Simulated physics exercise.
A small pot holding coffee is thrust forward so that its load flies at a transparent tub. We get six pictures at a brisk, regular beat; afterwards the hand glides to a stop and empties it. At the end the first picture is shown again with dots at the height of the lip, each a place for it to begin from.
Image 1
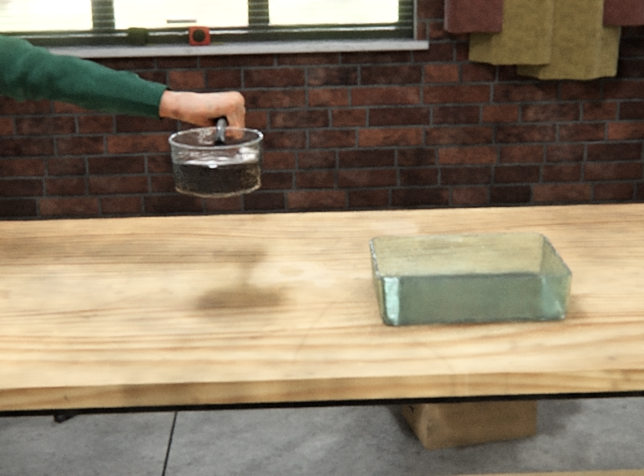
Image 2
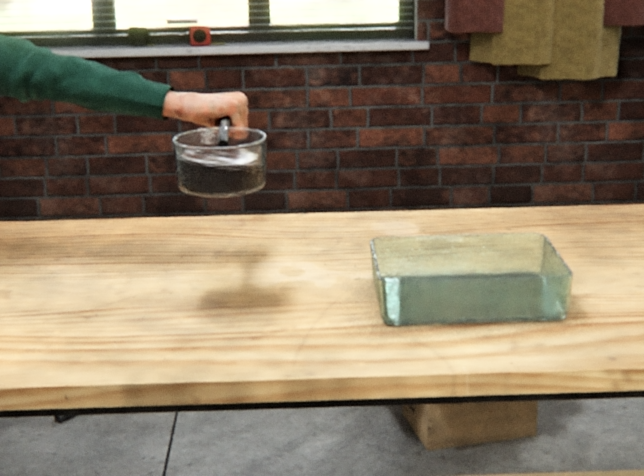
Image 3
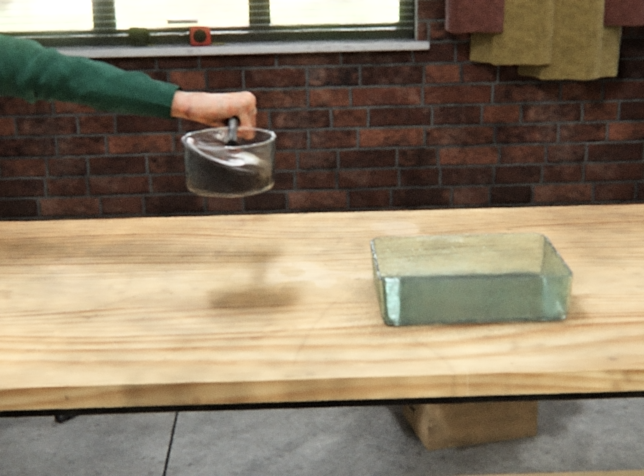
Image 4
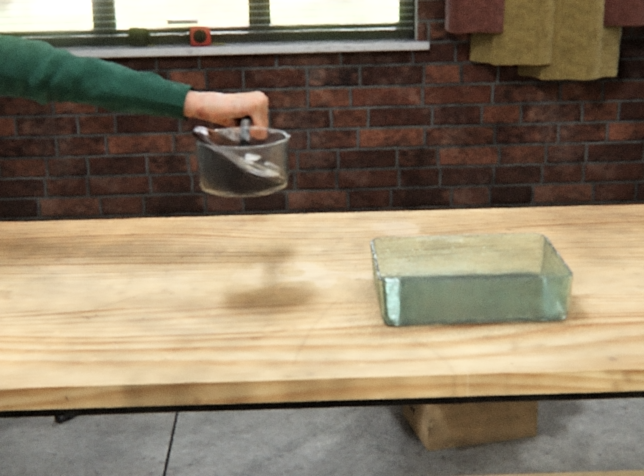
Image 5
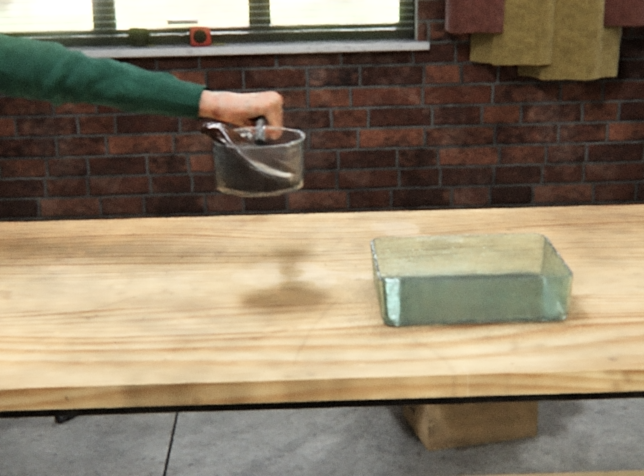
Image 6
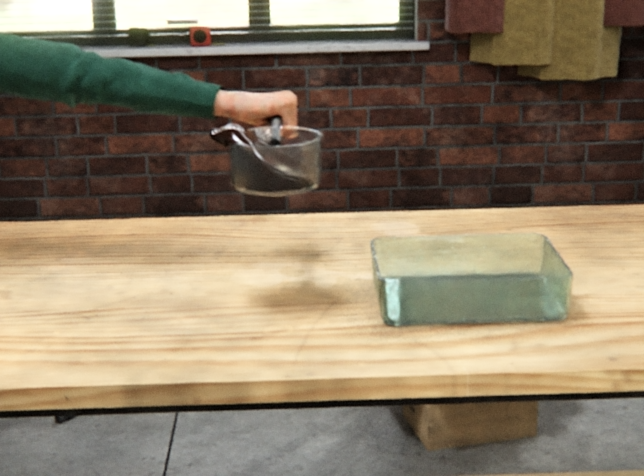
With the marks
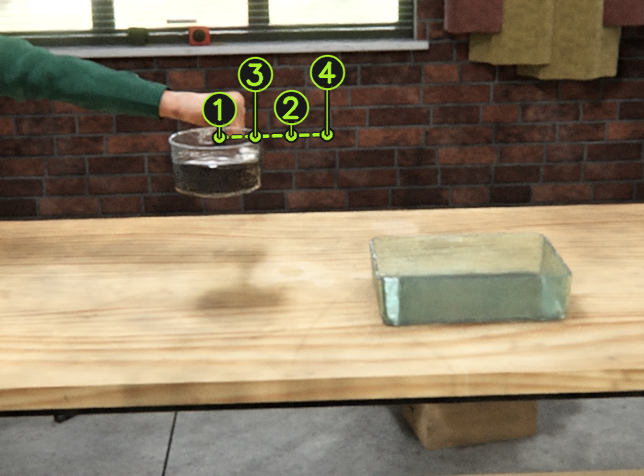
Above a wooden table by a brick wall, a green-sleeved arm moved a small clear pot of dark liquid rightward toward a transparent tub, and the liquid sloshed up over the pot's left rim.
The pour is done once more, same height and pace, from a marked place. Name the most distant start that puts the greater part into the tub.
That is dot 2.
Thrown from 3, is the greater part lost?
Yes, it does.
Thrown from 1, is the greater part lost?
Yes.
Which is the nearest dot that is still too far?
Here it is dot 3.
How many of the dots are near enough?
Two.
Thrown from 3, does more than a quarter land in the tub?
Yes, clearly.
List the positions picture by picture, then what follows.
Upright, lip at (260, 136); tub from (380, 323) to (567, 317); nothing has left yet, in the first picture.
Upright, lip at (264, 136); nothing has left yet, in the second picture.
Upright, lip at (273, 136); nothing has left yet, in the third picture.
Upright, lip at (286, 136); coffee is over the rim, down to (203, 138), in the fourth picture.
Upright, lip at (302, 135); coffee is over the rim, down to (221, 138), in the fifth picture.
Upright, lip at (319, 135); coffee is over the rim, down to (228, 142), in the sixth picture.
In lime, 1 at (219, 137); 2 at (291, 135); 3 at (255, 136); 4 at (327, 134).
If 1 is chosen, about 14 % lands in the tub, 82 % falls short and 4 % goes beside or beyond.
If 2 is chosen, about 79 % lands in the tub, 8 % falls short and 13 % goes beside or beyond.
If 3 is chosen, about 36 % lands in the tub, 53 % falls short and 11 % goes beside or beyond.
If 4 is chosen, about 79 % lands in the tub, 7 % falls short and 14 % goes beside or beyond.
